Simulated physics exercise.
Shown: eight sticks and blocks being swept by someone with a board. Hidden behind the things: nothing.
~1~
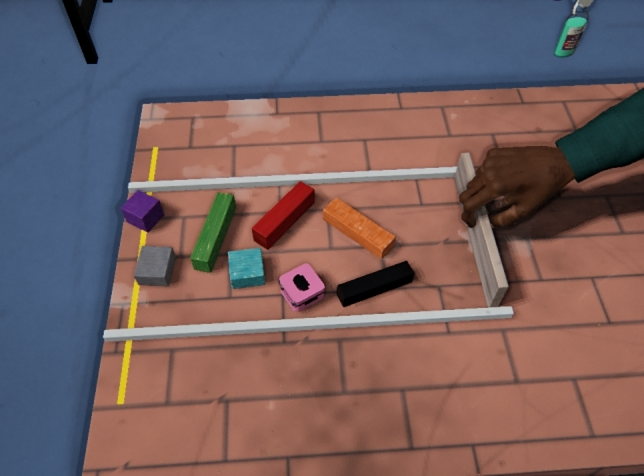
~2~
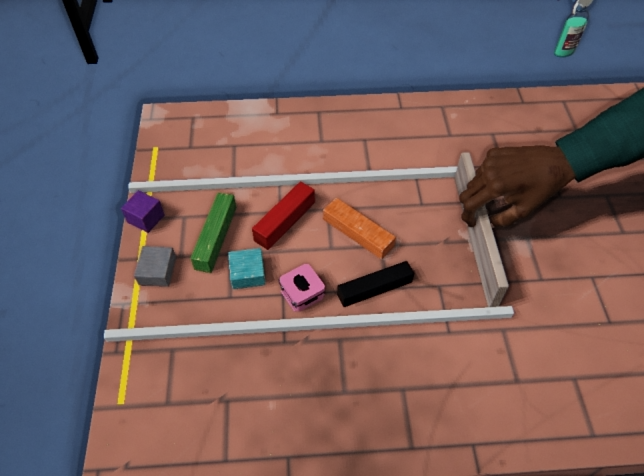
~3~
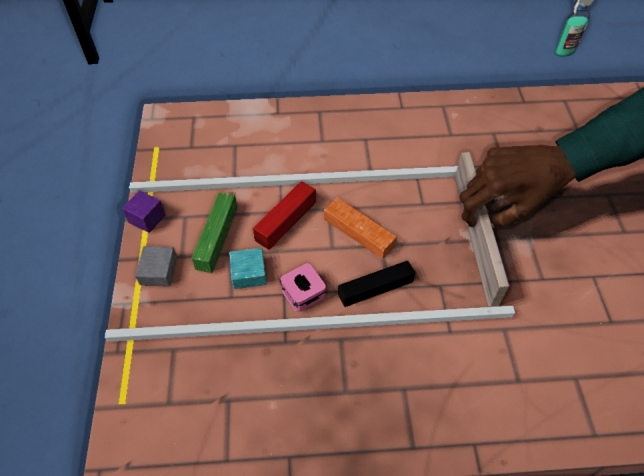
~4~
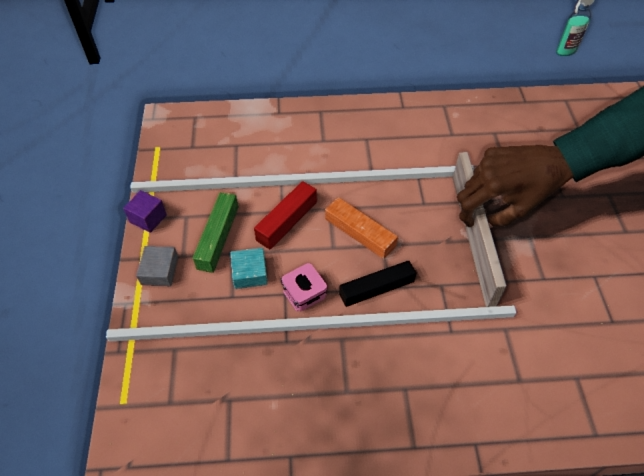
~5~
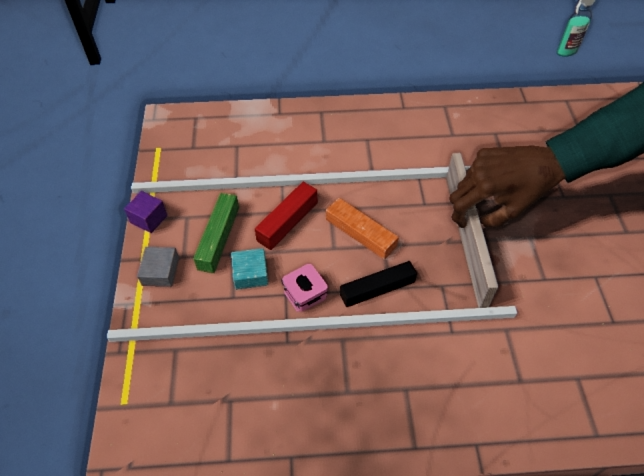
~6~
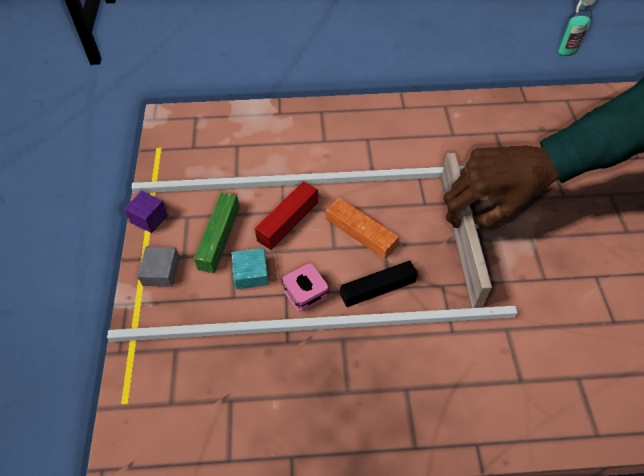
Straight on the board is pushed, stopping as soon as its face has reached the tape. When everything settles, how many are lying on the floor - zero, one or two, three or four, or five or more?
Off the edge: Five or more.
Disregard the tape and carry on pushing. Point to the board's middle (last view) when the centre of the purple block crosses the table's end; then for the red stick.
Approx. (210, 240) / approx. (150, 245) for the other.
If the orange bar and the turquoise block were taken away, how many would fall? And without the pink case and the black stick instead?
The first removal gives 5, the second gives 4.
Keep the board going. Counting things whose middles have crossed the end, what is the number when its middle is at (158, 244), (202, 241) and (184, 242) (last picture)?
The numbers are 4, 2 and 3.
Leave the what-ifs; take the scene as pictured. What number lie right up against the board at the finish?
All in all, 1.
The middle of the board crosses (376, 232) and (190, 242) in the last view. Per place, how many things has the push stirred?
The number moved is 3 and then 8.
Soon after, none off yet; purple block at rest near (146, 212); grey block at rest near (159, 267); green bar at rest near (218, 232).
Then, none off yet; purple block at rest near (146, 212); grey block at rest near (159, 267); green bar moved a little near (207, 229).
Further on, none off yet; purple block tipped a little near (118, 208); grey block moved about its own width near (110, 275); green bar moved about its own width near (134, 222).
At rest, the number that fall off is five or more; fallen, black stick, pink case, red stick, turquoise block, green bar, grey block and purple block.
